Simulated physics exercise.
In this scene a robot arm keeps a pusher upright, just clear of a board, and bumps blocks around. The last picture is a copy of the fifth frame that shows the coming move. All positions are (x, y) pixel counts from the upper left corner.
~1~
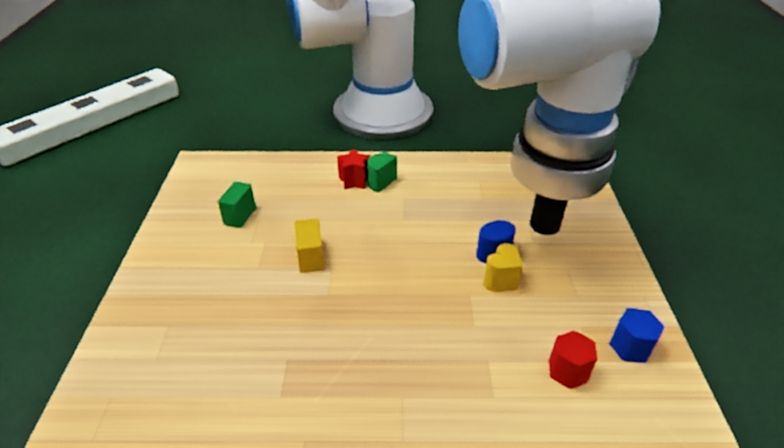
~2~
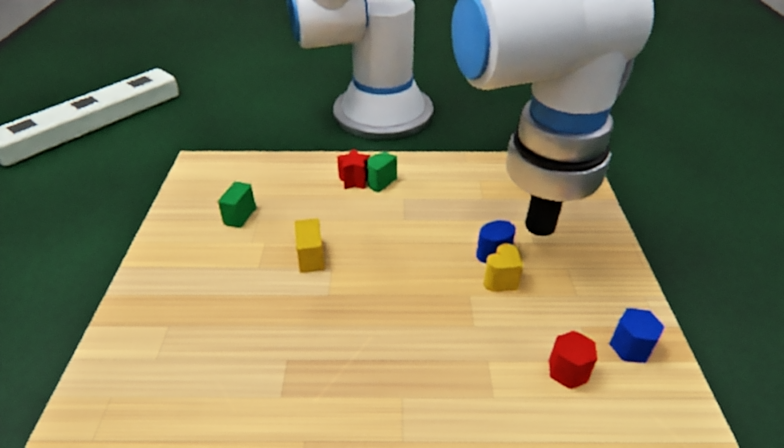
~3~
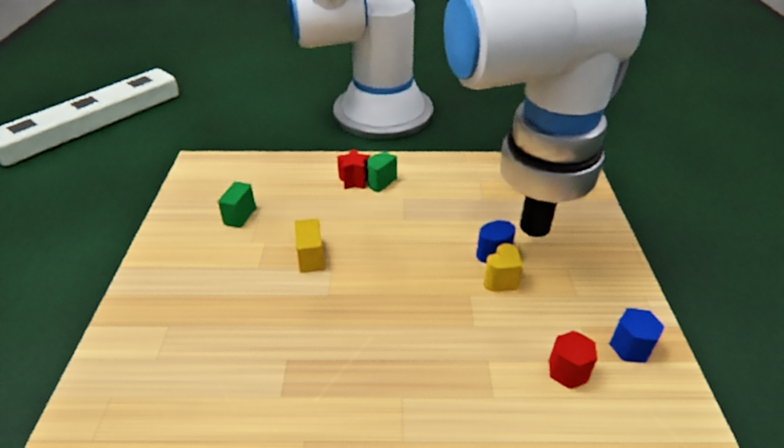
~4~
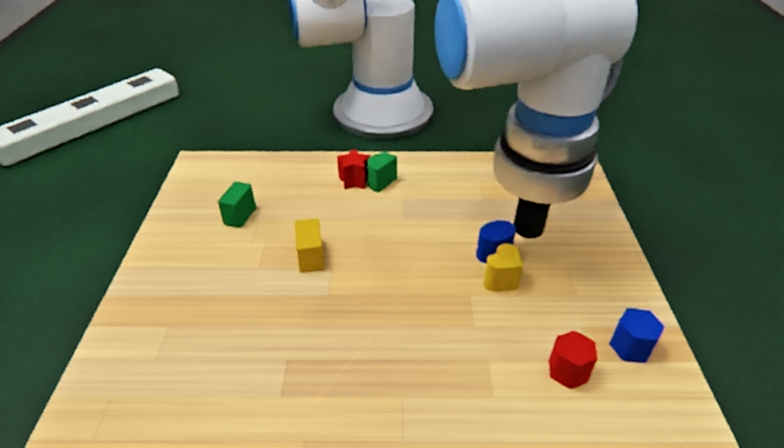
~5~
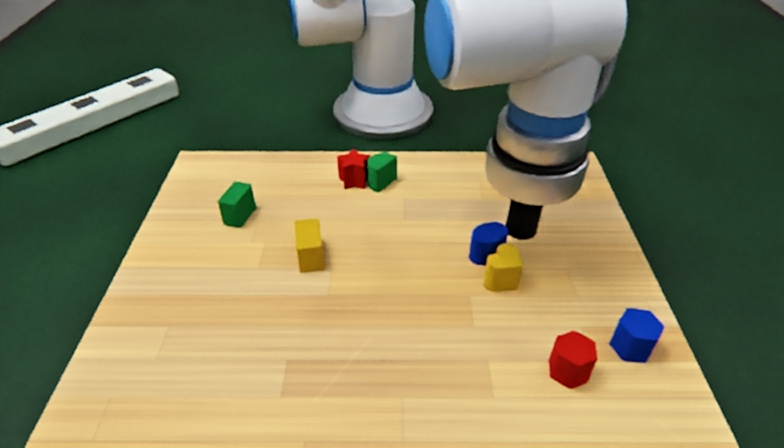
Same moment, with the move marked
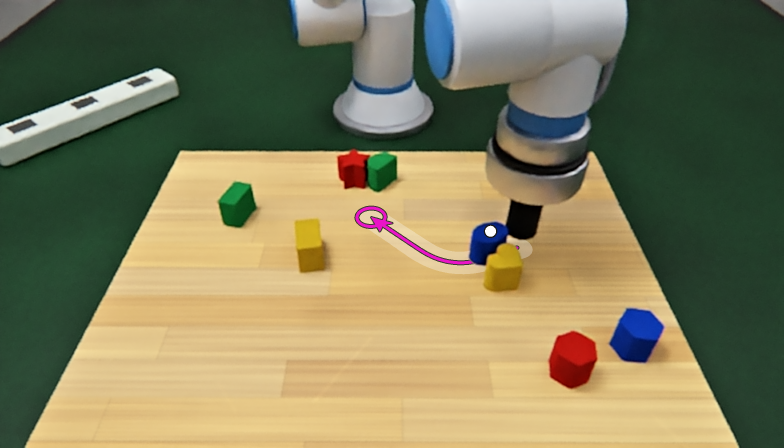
Robot arm moving its black-tipped pusher slowly left above a wooden board, then nudging a blue block slightly left beside a yellow heart.
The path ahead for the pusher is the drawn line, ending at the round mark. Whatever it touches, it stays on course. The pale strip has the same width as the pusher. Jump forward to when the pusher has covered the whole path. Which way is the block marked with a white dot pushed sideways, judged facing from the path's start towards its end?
It heads left.
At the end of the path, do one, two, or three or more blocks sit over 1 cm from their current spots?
I'm going with one.
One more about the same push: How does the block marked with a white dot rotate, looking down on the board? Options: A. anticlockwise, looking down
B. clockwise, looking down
Choice A: Anticlockwise, looking down.
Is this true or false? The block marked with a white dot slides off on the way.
That statement is accurate.
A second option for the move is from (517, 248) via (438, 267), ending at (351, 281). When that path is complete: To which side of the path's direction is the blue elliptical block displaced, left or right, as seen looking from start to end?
Sideways shift: Left.
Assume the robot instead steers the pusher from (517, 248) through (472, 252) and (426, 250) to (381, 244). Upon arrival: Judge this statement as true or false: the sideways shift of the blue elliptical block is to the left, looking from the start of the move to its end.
The statement is correct.
The line goes from (517, 248) by way of (464, 263) and (411, 244) to (371, 217); the dot is on the blue elliptical block.
What follows on the original path. One third of the way, pusher at (465, 245); blue elliptical block at (432, 245).
Two thirds of the way, pusher at (412, 227); blue elliptical block at (400, 244), turned 60° anticlockwise.
At the end, pusher at (370, 200); blue elliptical block at (400, 244), turned 60° anticlockwise; yellow heart block unmoved.
